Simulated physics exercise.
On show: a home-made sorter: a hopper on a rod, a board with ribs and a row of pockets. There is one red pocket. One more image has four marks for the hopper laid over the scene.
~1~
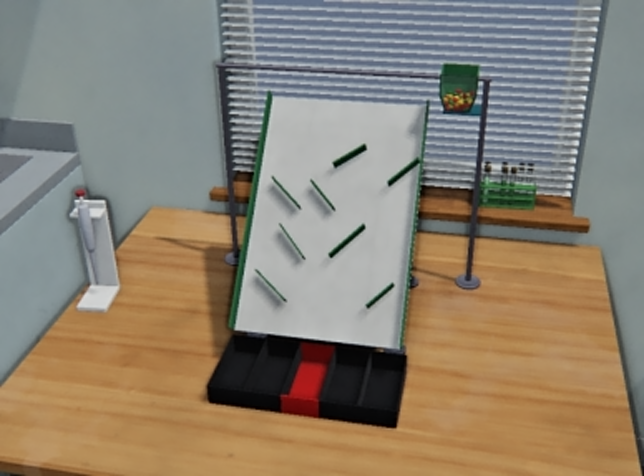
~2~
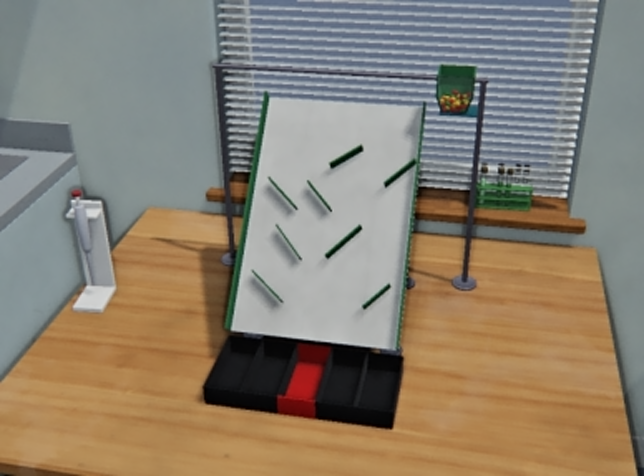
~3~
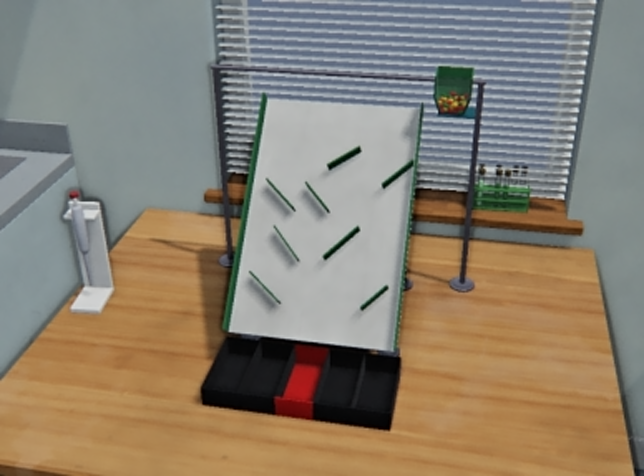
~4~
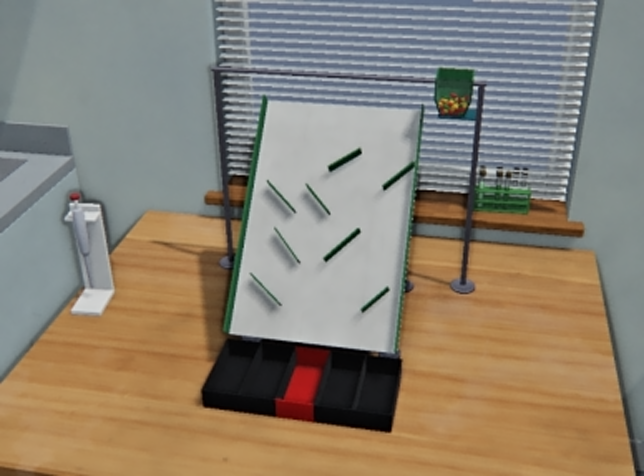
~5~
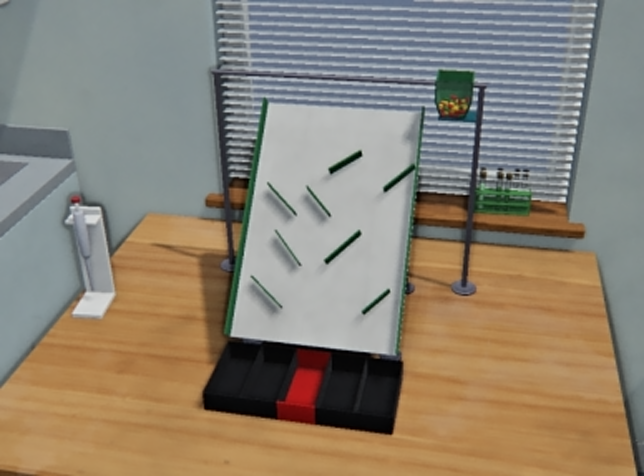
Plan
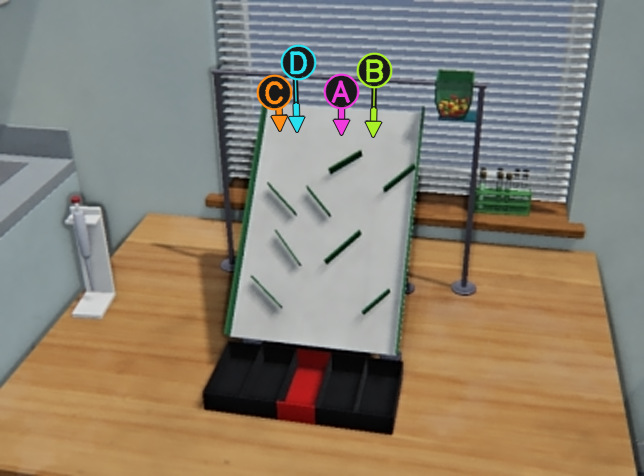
Nothing moves but a slight shift of view around a hopper, ribbed board and pockets.
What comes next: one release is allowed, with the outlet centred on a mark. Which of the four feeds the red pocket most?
D is best.
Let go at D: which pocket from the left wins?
The third from the left.
On the marked copy, mark A meets the board at (341, 129); mark B meets the board at (373, 131); mark C meets the board at (279, 125); mark D meets the board at (296, 126).
If A is chosen, close to half in the red pocket, close to a third in other pockets, a small share held on the board.
If B is chosen, close to a quarter in the red pocket, close to two thirds in other pockets, a small share held on the board.
If C is chosen, close to a third in the red pocket, close to half in other pockets, a small share outside the box.
If D is chosen, close to two thirds in the red pocket, close to a quarter in other pockets, only a few outside the box.
